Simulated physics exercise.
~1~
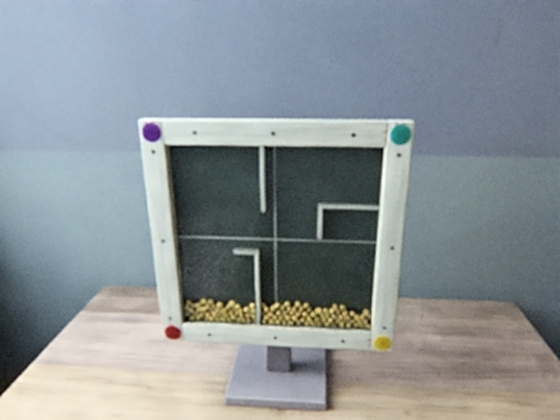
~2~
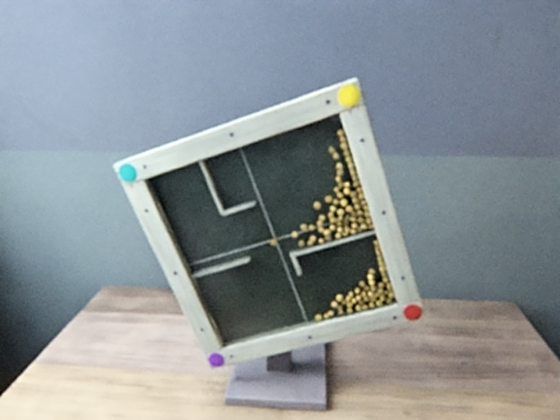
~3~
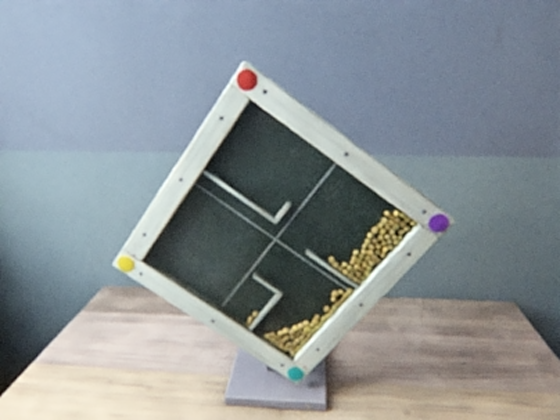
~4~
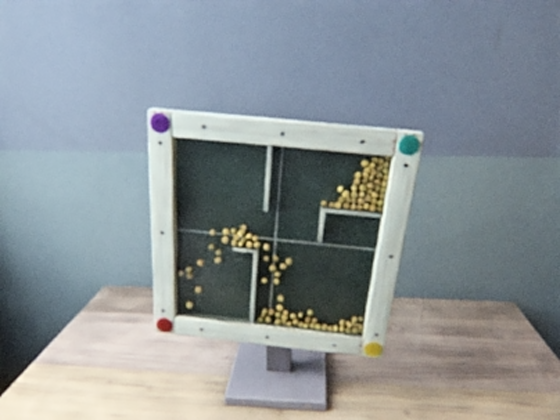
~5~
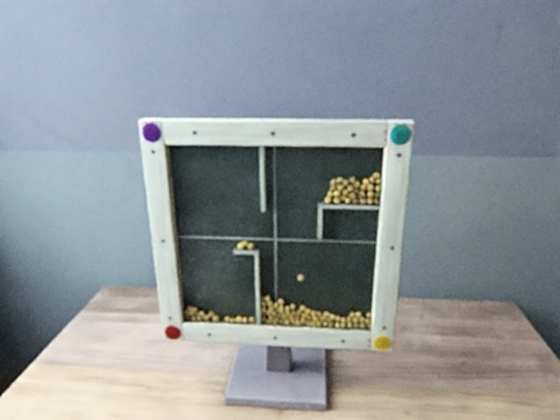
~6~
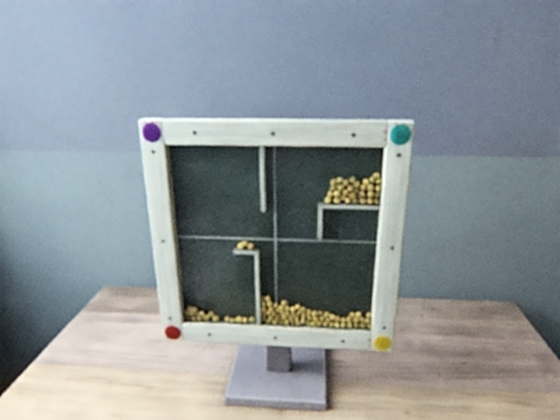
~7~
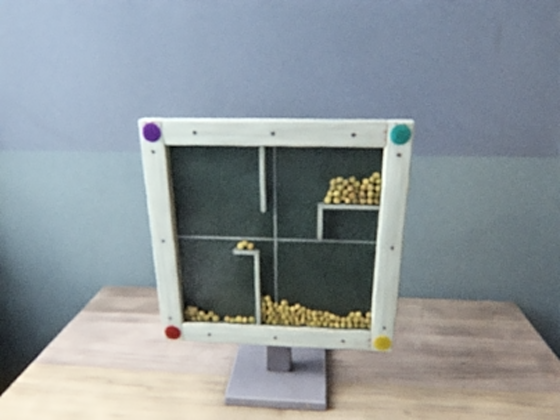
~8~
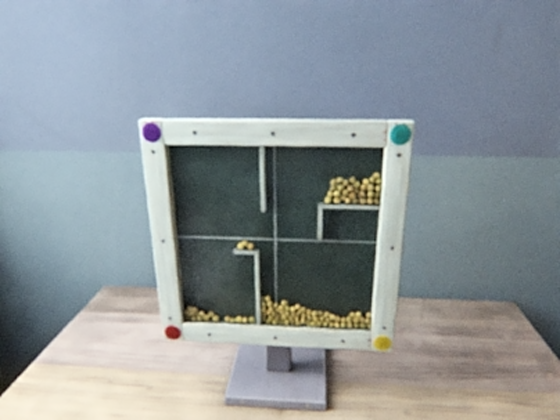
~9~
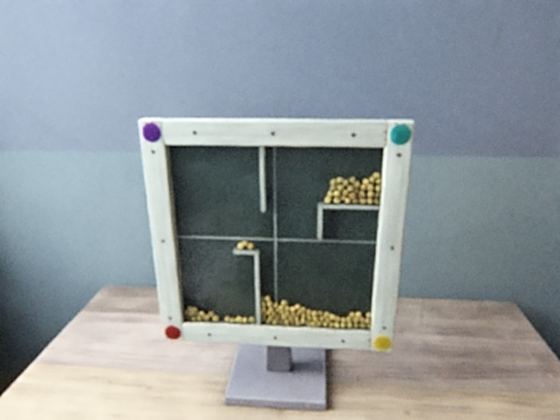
A square framed case spins one full turn, leaving its yellow beads resting in separate piles.
